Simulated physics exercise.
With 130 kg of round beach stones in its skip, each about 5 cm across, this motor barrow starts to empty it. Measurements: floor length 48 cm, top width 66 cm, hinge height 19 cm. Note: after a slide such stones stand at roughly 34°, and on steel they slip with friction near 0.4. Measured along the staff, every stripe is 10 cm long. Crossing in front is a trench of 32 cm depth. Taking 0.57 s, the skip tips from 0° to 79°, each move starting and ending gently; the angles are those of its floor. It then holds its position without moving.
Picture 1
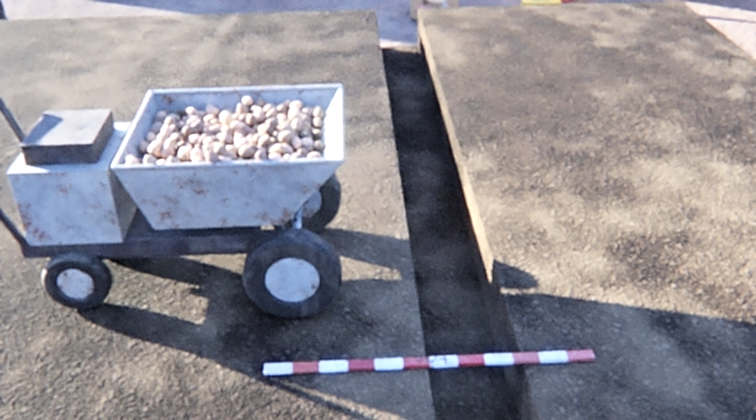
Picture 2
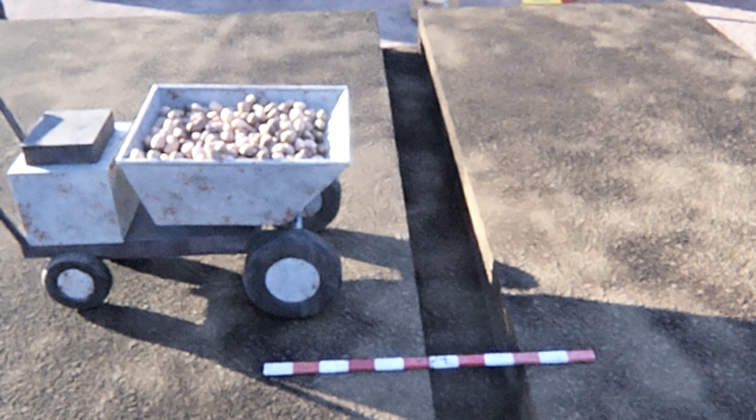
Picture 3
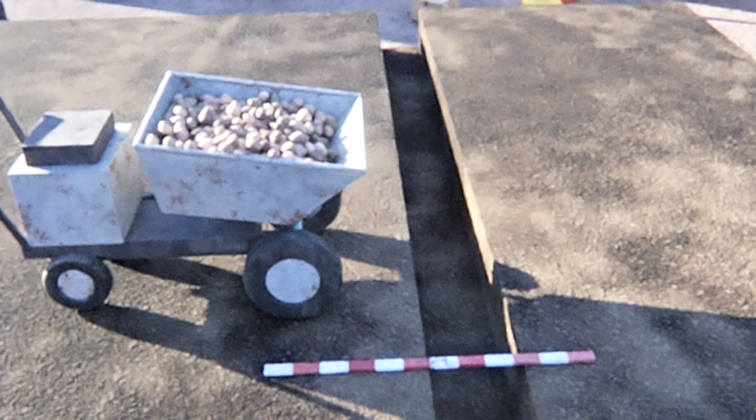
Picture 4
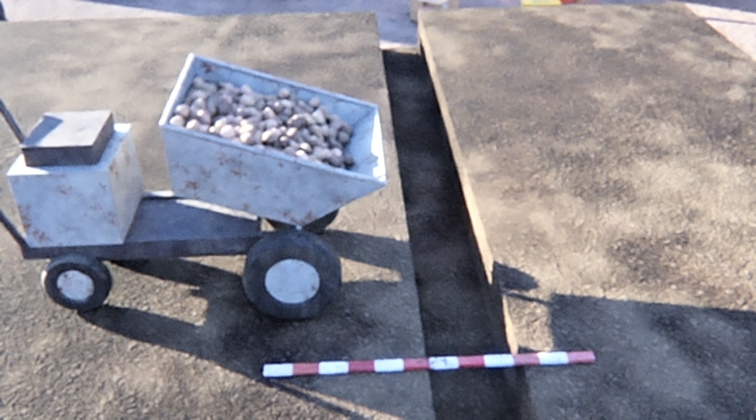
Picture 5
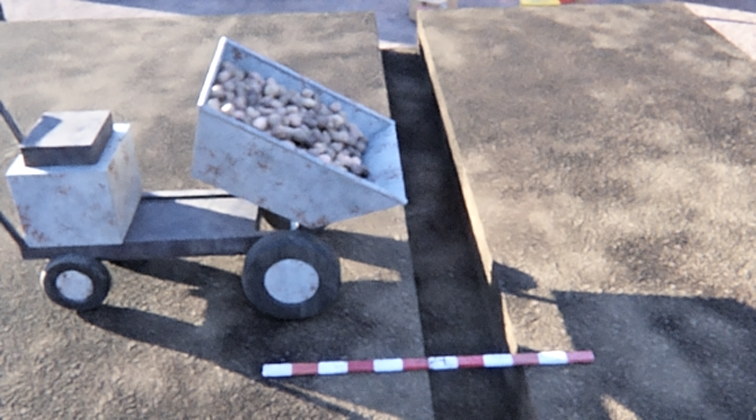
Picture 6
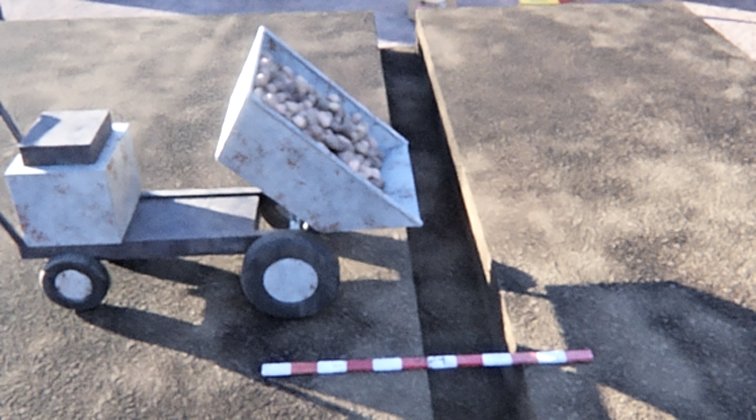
A sunlit stretch of rough, dark ground, split by a narrow trench, is seen from above at an angle. At left stands a grey, rust-flecked motor barrow with black wheels, its skip full of pale rounded stones, while a red-and-white striped staff lies across the foreground. The skip tilts steadily steeper to the right, its left end rising, while the barrow's chassis and the view stay still.
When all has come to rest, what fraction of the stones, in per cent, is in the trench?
At the end about 75 per cent of the stones are there.
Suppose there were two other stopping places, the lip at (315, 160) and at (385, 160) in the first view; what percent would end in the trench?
From the first place around 90 per cent, from the other around 40.
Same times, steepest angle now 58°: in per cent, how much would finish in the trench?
Roughly 55%.
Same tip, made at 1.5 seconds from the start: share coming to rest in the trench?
Around 95 per cent would end in the trench.
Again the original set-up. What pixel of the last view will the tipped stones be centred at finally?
Roughly (467, 304), I'd say.
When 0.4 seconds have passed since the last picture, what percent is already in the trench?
Around 45 per cent of it, at that instant.
Then, 0.1 s after the last picture the floor is at 67°, 100 % in the skip; the foremost stones are at (419, 214).
Then, 0.4 s after the last picture the floor is at 79°, 46 % in the skip, 46 % in the trench, 8 % past the trench; the foremost stones are at (534, 248).
Then, 0.7 s after the last picture the floor is at 79°, 1 % in the skip, 74 % in the trench, 25 % past the trench; the foremost stones are at (717, 219).
Then, 2.7 s after the last picture the floor is at 79°, 0 % in the skip, 75 % in the trench, 25 % past the trench; the foremost stones are past the picture's edge.
